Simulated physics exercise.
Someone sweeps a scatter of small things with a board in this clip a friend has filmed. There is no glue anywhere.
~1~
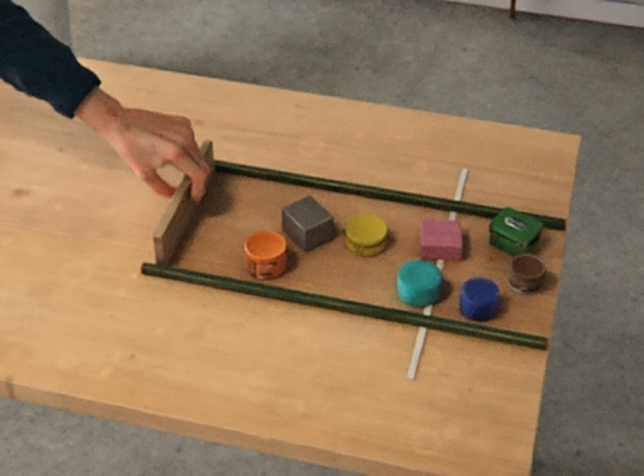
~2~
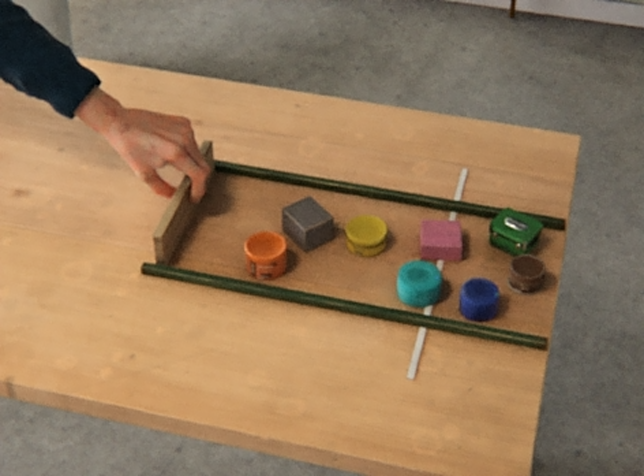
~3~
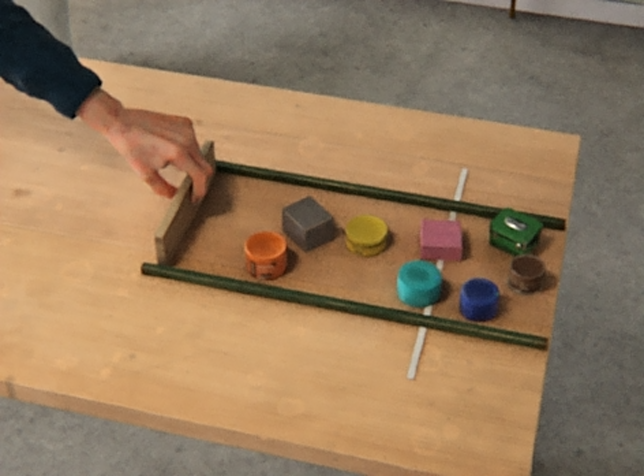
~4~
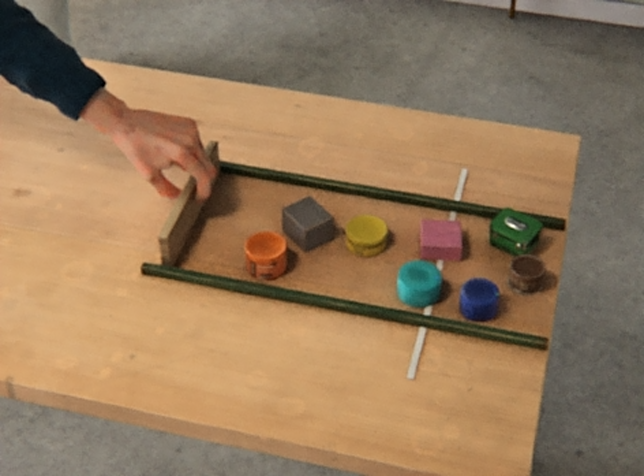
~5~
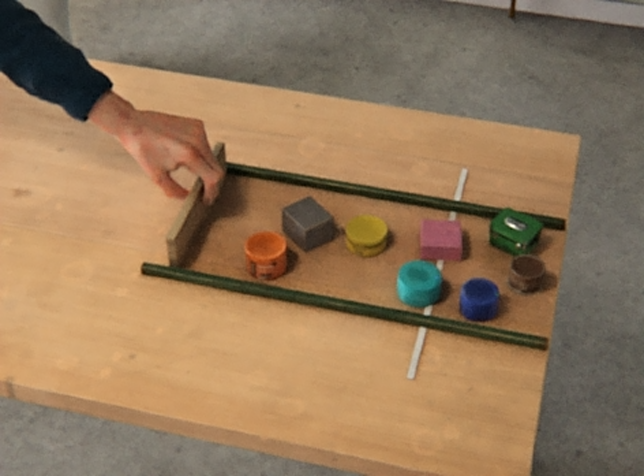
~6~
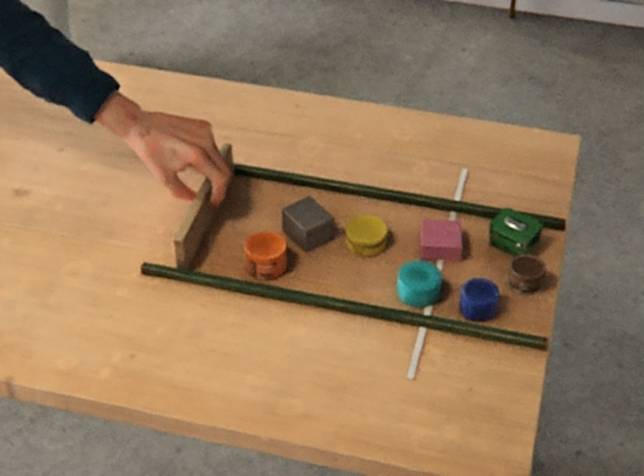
We see a hand holding a wooden board upright between two green rods on a table, then sliding it slightly rightward toward an orange tub, a grey block and other small colourful objects, which all stay still.
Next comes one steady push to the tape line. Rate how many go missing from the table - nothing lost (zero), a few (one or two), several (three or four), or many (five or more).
Nothing lost.
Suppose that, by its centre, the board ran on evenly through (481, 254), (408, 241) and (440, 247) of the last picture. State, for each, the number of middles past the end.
By position: 2 / 0 / 0.
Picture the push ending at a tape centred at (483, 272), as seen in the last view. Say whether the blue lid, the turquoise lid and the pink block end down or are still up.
The blue lid slips off, the turquoise lid keeps its place and the pink block keeps its place.
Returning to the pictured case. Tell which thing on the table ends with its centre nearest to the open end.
It would be the blue lid, I'd say.
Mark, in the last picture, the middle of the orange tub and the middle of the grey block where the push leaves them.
You'll see the orange tub at (451, 297), with the grey block at (457, 263).
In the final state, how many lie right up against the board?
It touches 2.
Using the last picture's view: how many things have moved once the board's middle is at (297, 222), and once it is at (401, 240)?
First 3, then 7.
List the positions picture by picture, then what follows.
In the first picture, brown pot (527, 275); green case (515, 233); blue lid (479, 300); board (185, 202); tape (440, 264).
In the second picture, green case (515, 233); turquoise lid (419, 284).
In the third picture, blue lid (479, 300); pink block (441, 240).
In the fourth picture, brown pot (527, 275); yellow tub (366, 236).
In the fifth picture, green case (515, 233); board (198, 204).
In the sixth picture, brown pot (527, 275); green case (515, 233); blue lid (479, 300); board (206, 206); tape (440, 264).
Soon after, none off yet; brown pot at rest near (527, 275); green case at rest near (515, 233); blue lid at rest near (479, 300).
At rest, the number that fall off is zero.
